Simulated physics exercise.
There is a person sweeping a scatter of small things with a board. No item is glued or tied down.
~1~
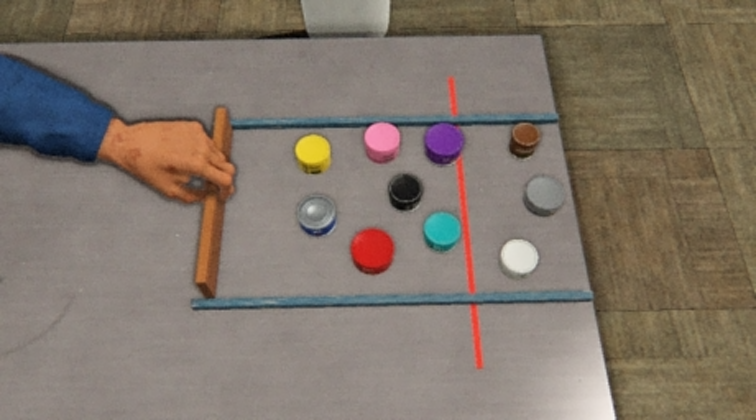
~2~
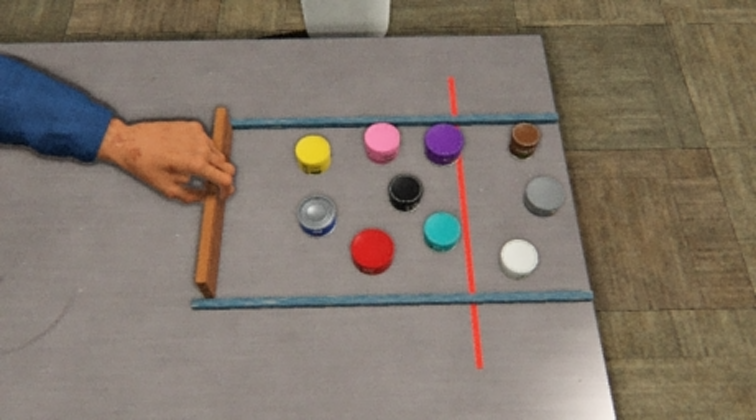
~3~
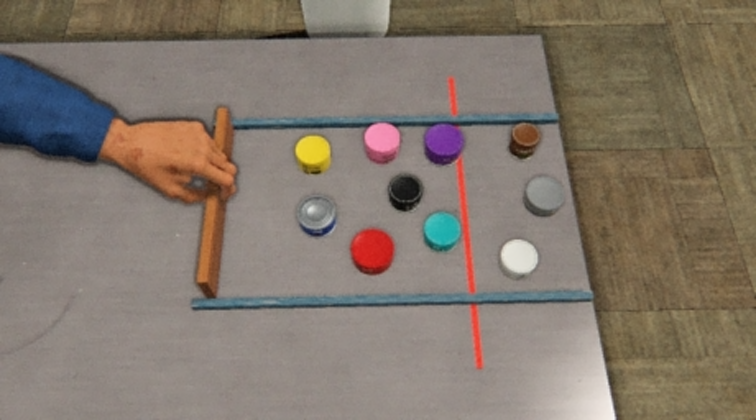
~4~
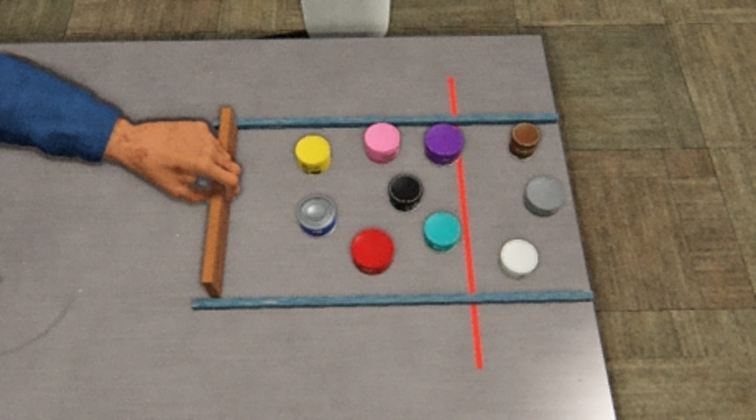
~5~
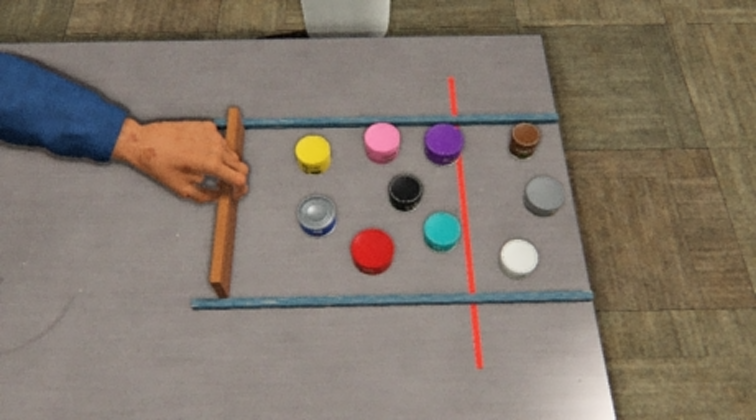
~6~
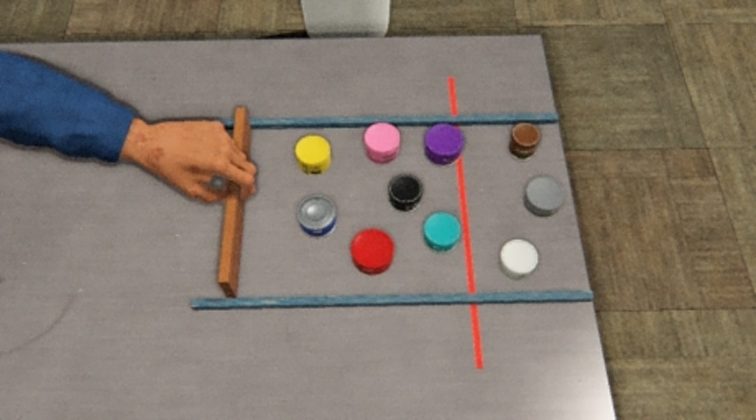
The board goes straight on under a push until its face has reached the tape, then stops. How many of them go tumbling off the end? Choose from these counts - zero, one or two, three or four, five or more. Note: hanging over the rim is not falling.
Count: Zero.
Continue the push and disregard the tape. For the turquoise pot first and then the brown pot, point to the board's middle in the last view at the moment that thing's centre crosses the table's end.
First it's close to (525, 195), next close to (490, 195).
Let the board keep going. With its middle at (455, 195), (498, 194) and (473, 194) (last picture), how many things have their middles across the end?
0; 1; 0.
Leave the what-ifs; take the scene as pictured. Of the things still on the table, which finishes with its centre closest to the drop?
It's the brown pot that is foremost.
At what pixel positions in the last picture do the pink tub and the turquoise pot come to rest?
Final positions - pink tub around (478, 132), turquoise pot around (520, 235).
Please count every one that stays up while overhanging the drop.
In total, 0 of them.
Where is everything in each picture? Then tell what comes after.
The first frame shows grey tub (543, 197); brown pot (524, 142); white tin (518, 260); board (216, 199); tape (464, 205).
The second frame shows brown pot (523, 142); yellow tub (313, 156).
The third frame shows white tin (518, 260); black pot (405, 194).
The fourth frame shows grey tub (543, 197); pink tub (382, 144).
The fifth frame shows brown pot (523, 142); board (229, 199).
The sixth frame shows grey tub (543, 197); brown pot (523, 142); white tin (518, 260); board (236, 199); tape (464, 205).
Soon after, none off yet; grey tub at rest near (543, 197); brown pot at rest near (523, 142); white tin at rest near (518, 260).
In the end, the number that fall off is zero.
